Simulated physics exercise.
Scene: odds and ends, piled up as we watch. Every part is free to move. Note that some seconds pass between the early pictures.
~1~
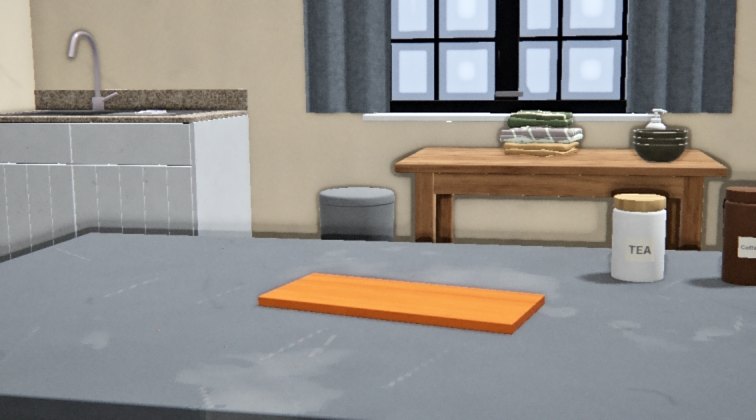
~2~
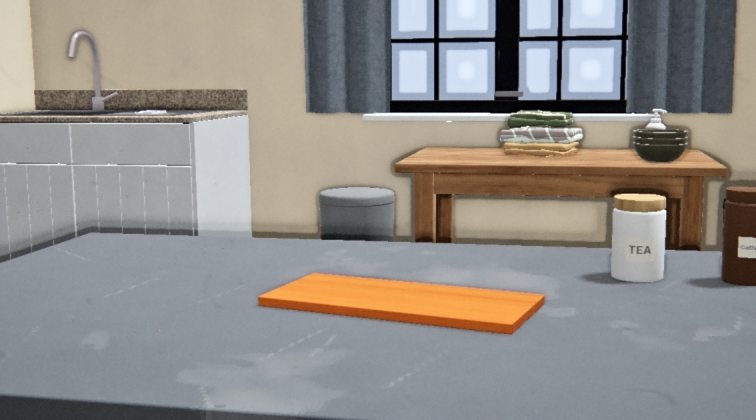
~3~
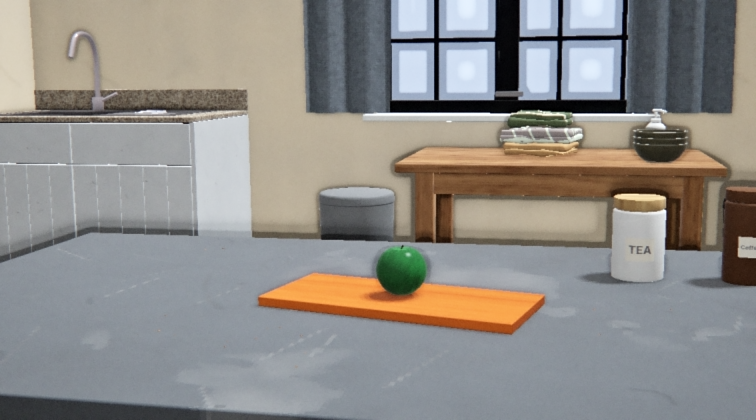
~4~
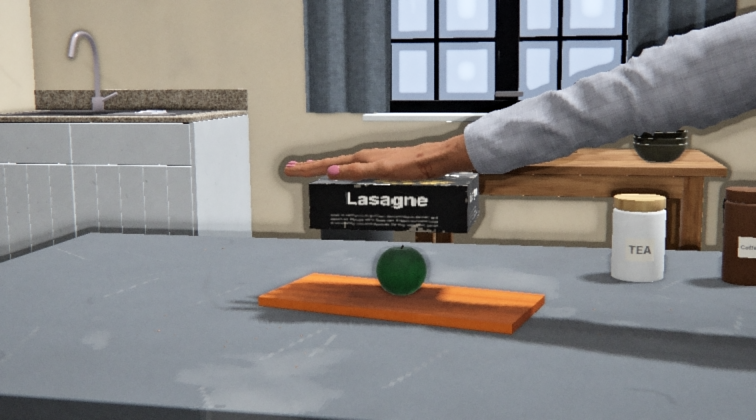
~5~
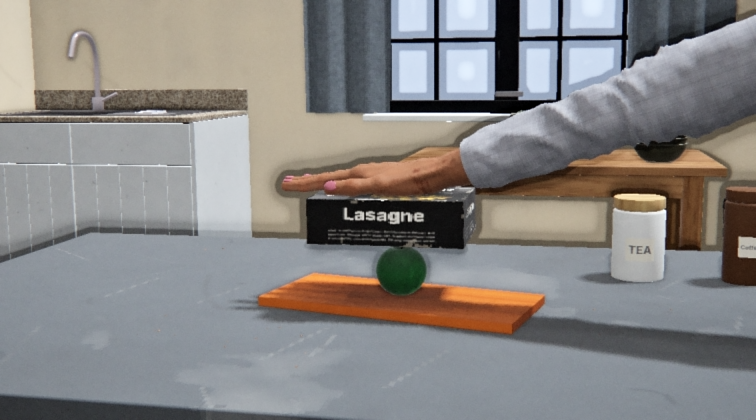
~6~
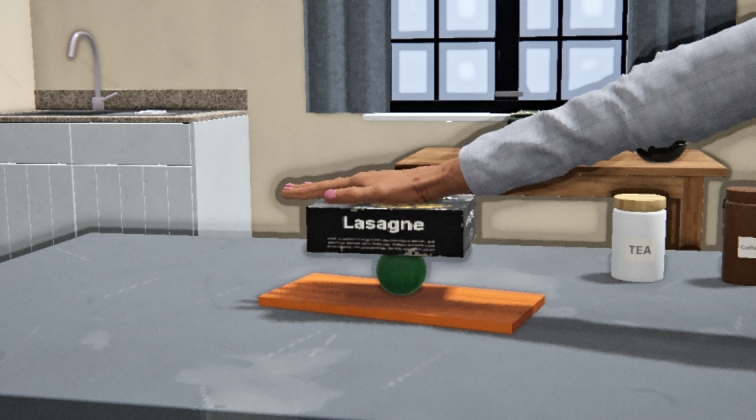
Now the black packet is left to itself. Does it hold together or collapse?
It collapses.
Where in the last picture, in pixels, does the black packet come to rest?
Roughly pixel (344, 238) in the last picture.
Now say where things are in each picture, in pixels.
The last thing is not in view yet, in the first frame.
The last thing is not in view yet; orange board (401, 300), in the second frame.
The last thing is not in view yet; green apple (401, 271), in the third frame.
Coming down; black packet (398, 199); orange board (401, 300), in the fourth frame.
Coming down; black packet (394, 215); green apple (401, 271), in the fifth frame.
Set down, still held; black packet (394, 222); orange board (401, 300), in the sixth frame.
Then, 0.40 s later than the last frame, black packet tilted by 40° near (372, 230).
Then, 0.70 s later than the last frame, black packet tilted by 32° near (355, 235).
Then, 1.60 s later than the last frame, black packet tilted by 30° near (344, 237); green apple moved a little.
When it is over, moved from the start, black packet; the other 4 as before. End places, in pixels of the last picture, black packet near (344, 237). The pile comes apart.
